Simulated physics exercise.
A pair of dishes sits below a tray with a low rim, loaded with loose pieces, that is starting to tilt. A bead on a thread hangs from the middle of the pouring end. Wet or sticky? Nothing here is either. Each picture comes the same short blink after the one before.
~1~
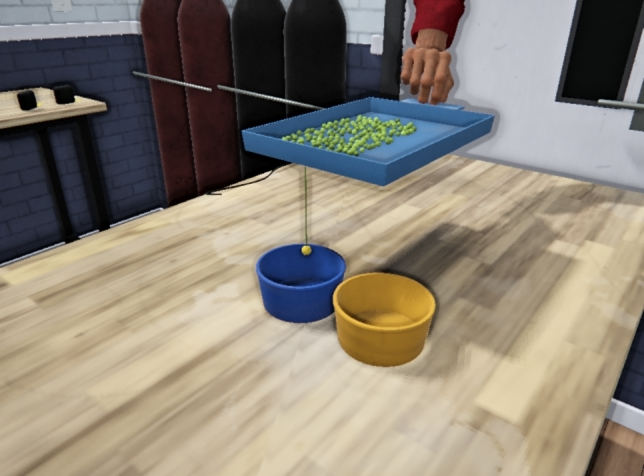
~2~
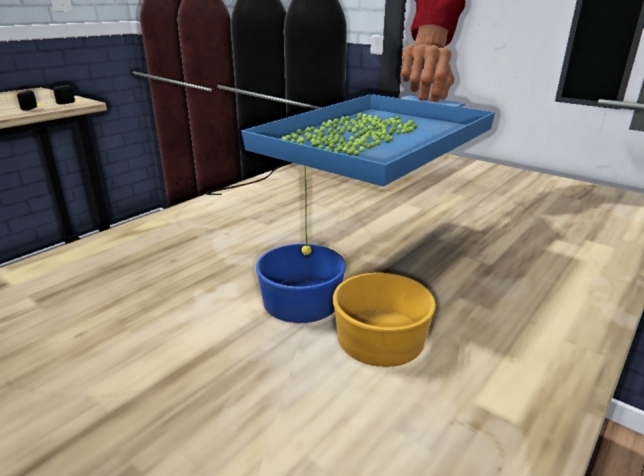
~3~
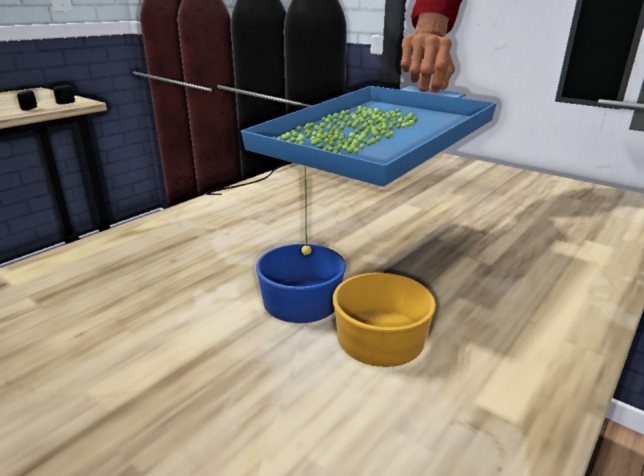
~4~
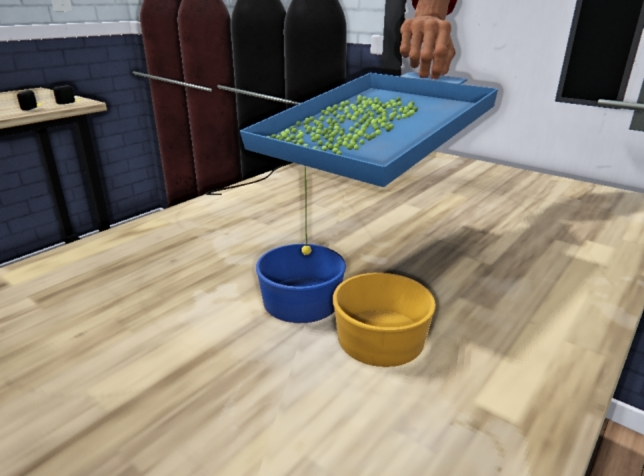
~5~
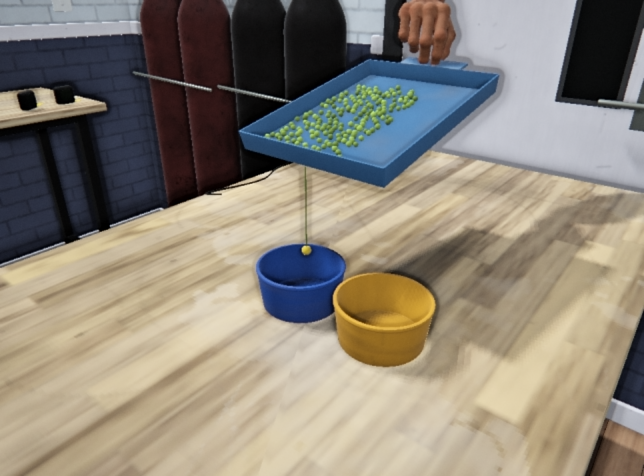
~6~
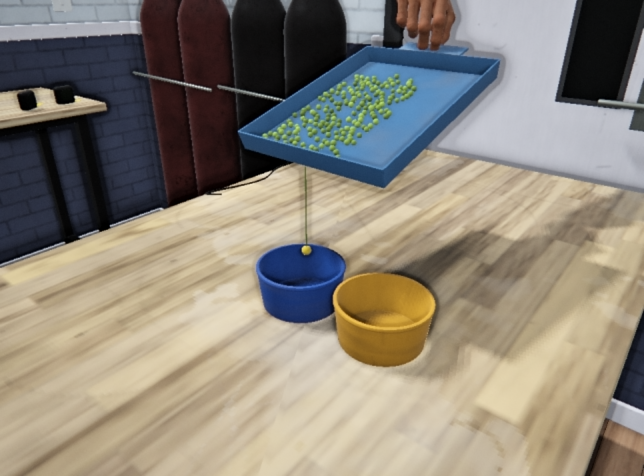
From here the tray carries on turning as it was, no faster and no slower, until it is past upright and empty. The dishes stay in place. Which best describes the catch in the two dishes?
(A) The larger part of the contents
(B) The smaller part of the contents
Answer: B.
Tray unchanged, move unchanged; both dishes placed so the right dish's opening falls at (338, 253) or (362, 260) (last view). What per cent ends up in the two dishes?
0 and 0 %.
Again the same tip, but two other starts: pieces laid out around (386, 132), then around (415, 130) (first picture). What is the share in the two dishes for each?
Close to 40 and close to 40 per cent.
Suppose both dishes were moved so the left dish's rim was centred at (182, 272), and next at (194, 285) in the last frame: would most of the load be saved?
Short of half and then Short of half.
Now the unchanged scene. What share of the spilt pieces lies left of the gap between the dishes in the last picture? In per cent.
Estimate: About 100 per cent.
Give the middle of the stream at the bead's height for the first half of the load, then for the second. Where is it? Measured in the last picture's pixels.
First close to (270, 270), next close to (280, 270).
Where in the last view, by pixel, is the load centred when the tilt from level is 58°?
Near (298, 148).
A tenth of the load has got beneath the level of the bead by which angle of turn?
Roughly 110°.
Soon after the last picture, tray tipped steeply; nearly all on the tray; a stray few in the air.
A little later, tray tipped right over; nearly all on the tray; a stray few outside both.
Later still, tray tipped past a quarter turn; a small part in the right dish; about a quarter in the left dish; most outside both; a stray few in the air.
By the end, tray tipped past a quarter turn; a small part in the right dish; about a quarter in the left dish; most outside both.
